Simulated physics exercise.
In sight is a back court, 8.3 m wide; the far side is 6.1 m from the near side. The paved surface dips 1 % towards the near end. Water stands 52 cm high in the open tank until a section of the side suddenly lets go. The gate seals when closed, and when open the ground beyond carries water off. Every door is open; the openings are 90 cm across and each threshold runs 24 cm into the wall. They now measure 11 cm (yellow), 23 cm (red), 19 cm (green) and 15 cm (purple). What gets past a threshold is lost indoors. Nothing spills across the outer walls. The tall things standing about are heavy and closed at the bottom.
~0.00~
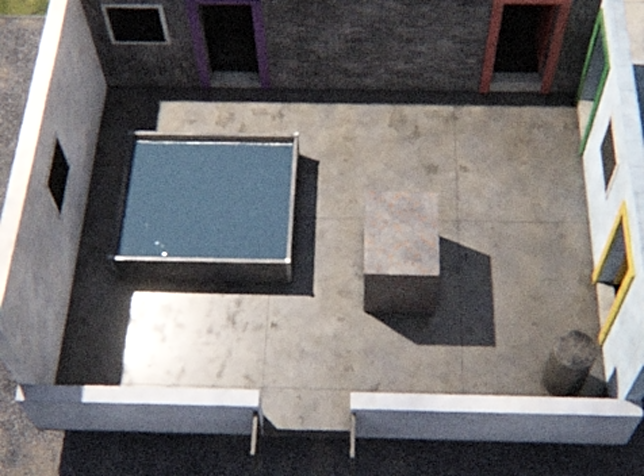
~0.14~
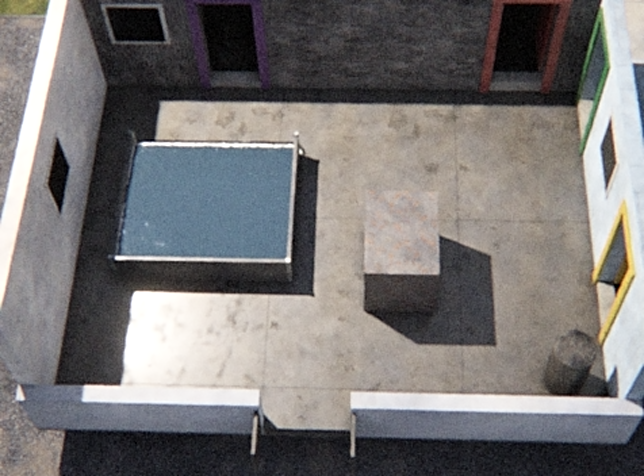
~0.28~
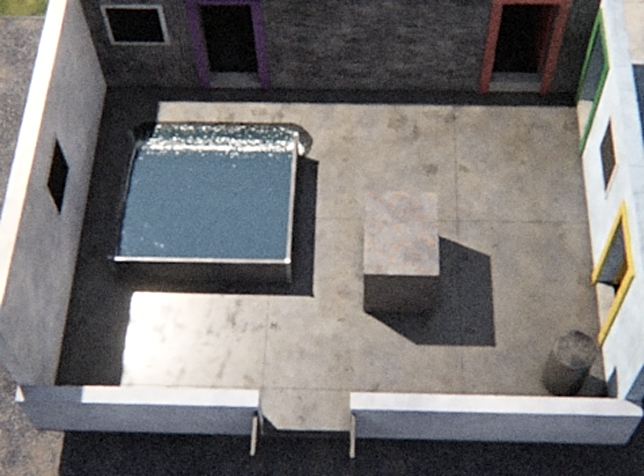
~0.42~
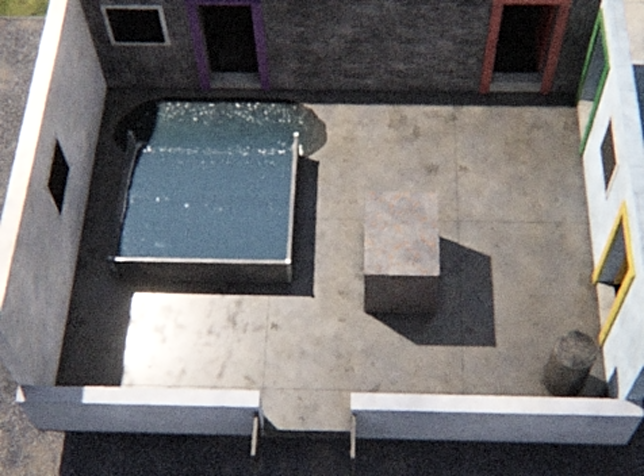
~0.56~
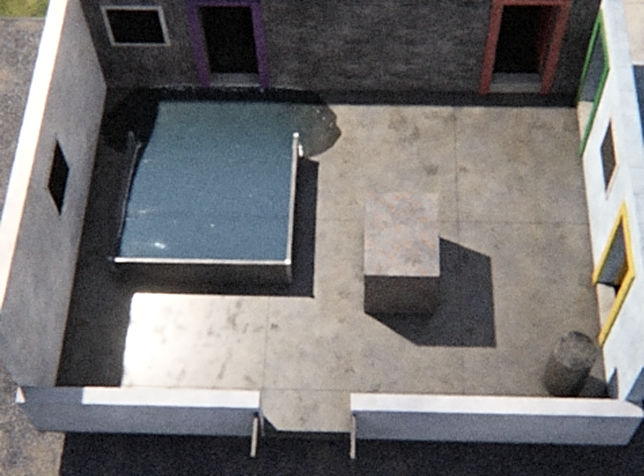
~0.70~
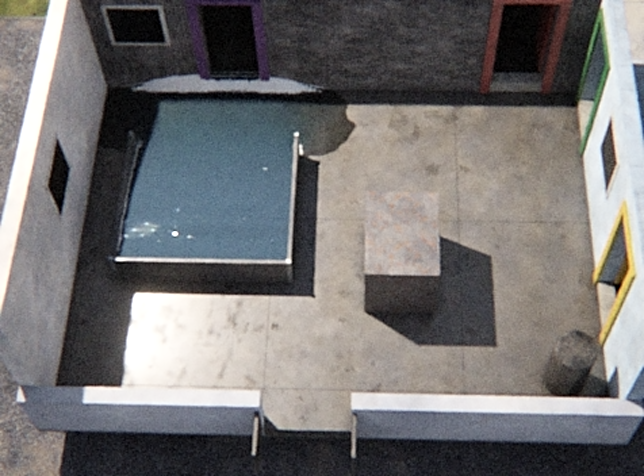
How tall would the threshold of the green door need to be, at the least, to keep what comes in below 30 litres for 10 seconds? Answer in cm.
Some 10.5 cm above the ground.
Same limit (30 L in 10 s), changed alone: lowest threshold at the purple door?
About 31 cm at purple.
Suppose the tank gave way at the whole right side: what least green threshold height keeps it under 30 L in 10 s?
Some 21 cm.
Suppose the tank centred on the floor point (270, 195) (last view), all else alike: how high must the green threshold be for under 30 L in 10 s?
About 14.0 cm.
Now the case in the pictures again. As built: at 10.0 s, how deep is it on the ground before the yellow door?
Some 6.5 cm.
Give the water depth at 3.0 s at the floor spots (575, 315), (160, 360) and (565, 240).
About 0, 0 and 0 cm.
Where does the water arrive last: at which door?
The yellow one.
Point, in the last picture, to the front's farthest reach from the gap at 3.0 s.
Around (577, 98).
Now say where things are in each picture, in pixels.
The first picture shows still water, 52 cm deep, in the open tank at (207, 197); the green door at (591, 90) is dry.
In the second picture, water pours out on the far side and has run 0.2 m, to a hidden place; about 4 cm deep outside, 52 cm at the back.
In the third picture, the gap is on the far side, the front 0.6 m out at (148, 126); the back of the open tank holds 52 cm.
In the fourth picture, water pours out on the far side and has run 1.2 m, to (166, 102); about 8 cm deep outside, 52 cm at the back.
In the fifth picture, the gap is on the far side, the front 1.5 m out at (302, 91); the back of the open tank holds 52 cm.
In the sixth picture, the front is at (212, 76), 1.6 m from the gap on the far side; 5.3 m2 of floor is wet, 52 cm left at the back; the green door at (591, 90), 6.2 m from the gap, is still 4.2 m from the nearest water.
After 1.4 s water covers 15 % of the floor, deepest (38 cm) near (217, 103); it has not reached the green door.
After 3.0 s water covers 35 % of the floor, deepest (33 cm) near (106, 102); 1 cm at the green door, 0 litres in over its 19 cm threshold.
After 10.0 s water covers 95 % of the floor, deepest (14 cm) near (550, 420); 6 cm at the green door, 0 litres in over its 19 cm threshold.
At the green door as built, the water arrived by 3.0 s and peaked near 18 cm at 3.6 s.
Run again over the same 10 s with other heights there, 55 litres in over 8.5 cm, 20 litres over 11.5 cm. The limit of 30 litres is kept from about 10.5 cm up.
